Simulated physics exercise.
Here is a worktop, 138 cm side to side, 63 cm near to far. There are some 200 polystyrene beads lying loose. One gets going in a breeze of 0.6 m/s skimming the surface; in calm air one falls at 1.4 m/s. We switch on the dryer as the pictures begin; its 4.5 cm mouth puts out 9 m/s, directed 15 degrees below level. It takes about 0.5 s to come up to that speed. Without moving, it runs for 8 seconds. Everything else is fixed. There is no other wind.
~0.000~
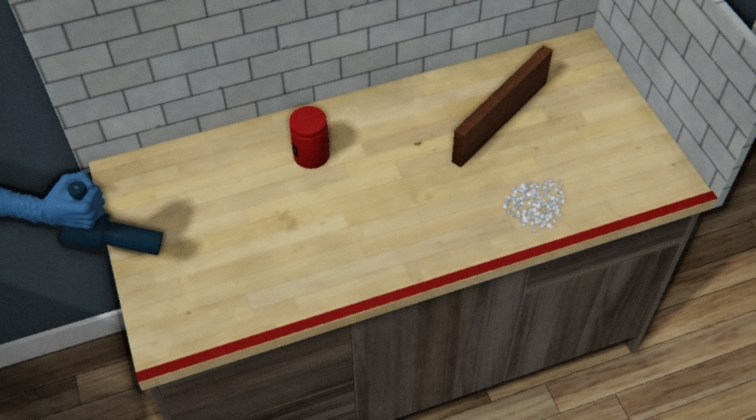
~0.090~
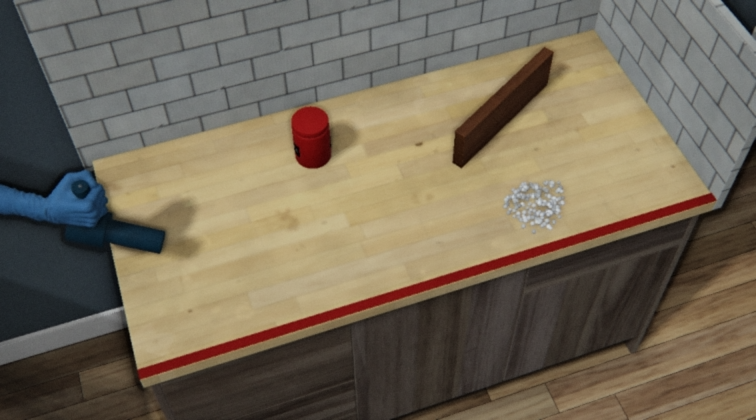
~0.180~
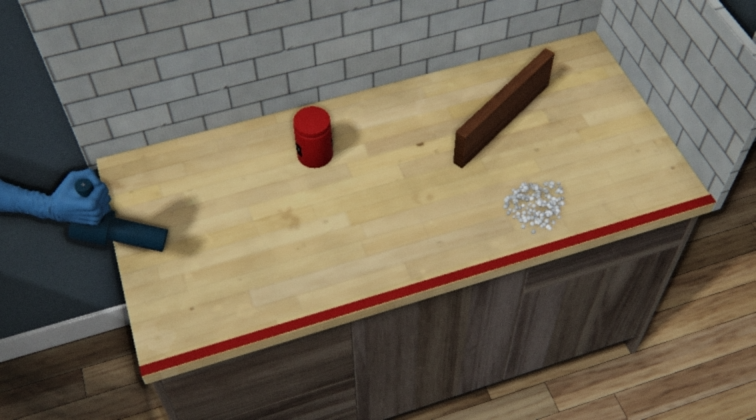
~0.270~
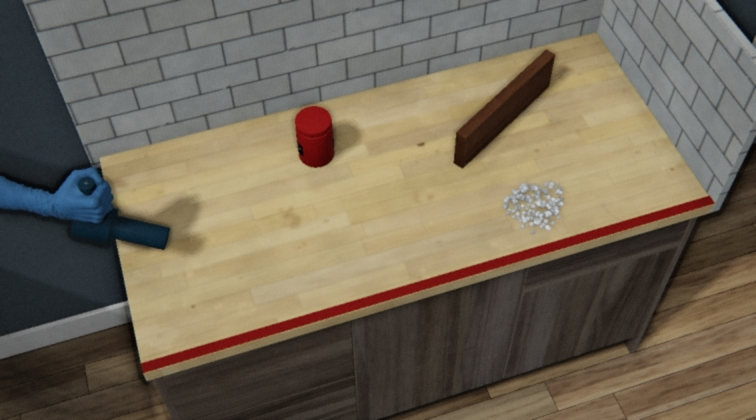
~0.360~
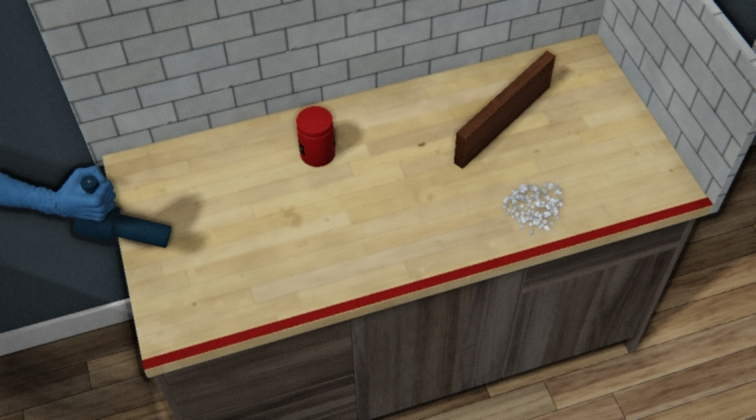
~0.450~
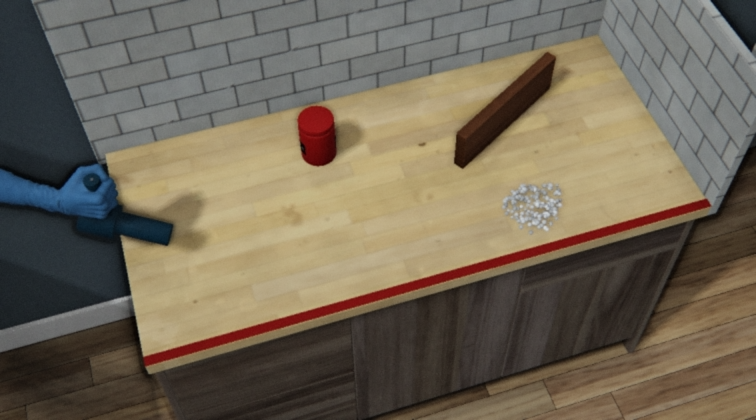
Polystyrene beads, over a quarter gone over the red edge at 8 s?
Over a quarter gone: Yes.
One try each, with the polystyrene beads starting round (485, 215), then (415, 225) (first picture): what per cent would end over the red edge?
First try 40 %, second try 30 %.
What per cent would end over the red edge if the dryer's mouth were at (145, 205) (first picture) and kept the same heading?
Some 80 %.
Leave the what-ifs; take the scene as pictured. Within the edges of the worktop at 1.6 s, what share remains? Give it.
Around 70 in a hundred are still there.
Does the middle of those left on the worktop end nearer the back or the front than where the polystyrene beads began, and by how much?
It has shifted to the far side, by around 5 cm.
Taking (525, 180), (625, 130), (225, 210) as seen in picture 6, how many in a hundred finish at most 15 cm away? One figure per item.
In order: About 0 %, then 40 %, then 0 %.
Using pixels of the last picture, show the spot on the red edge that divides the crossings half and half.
Near (681, 215).
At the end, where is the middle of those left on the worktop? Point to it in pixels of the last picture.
Near (672, 152).
After 1.6 s the count stands so, 28 % are over the red edge; the middle of those still in play is near (670, 161).
After 2.6 s the count stands so, 32 % are over the red edge; the middle of those still in play is near (677, 156).
After 4.4 s the count stands so, 36 % are over the red edge; the middle of those still in play is near (677, 156).
After 8.0 s, at the end, 40 % are over the red edge; the middle of those still in play is near (672, 152).
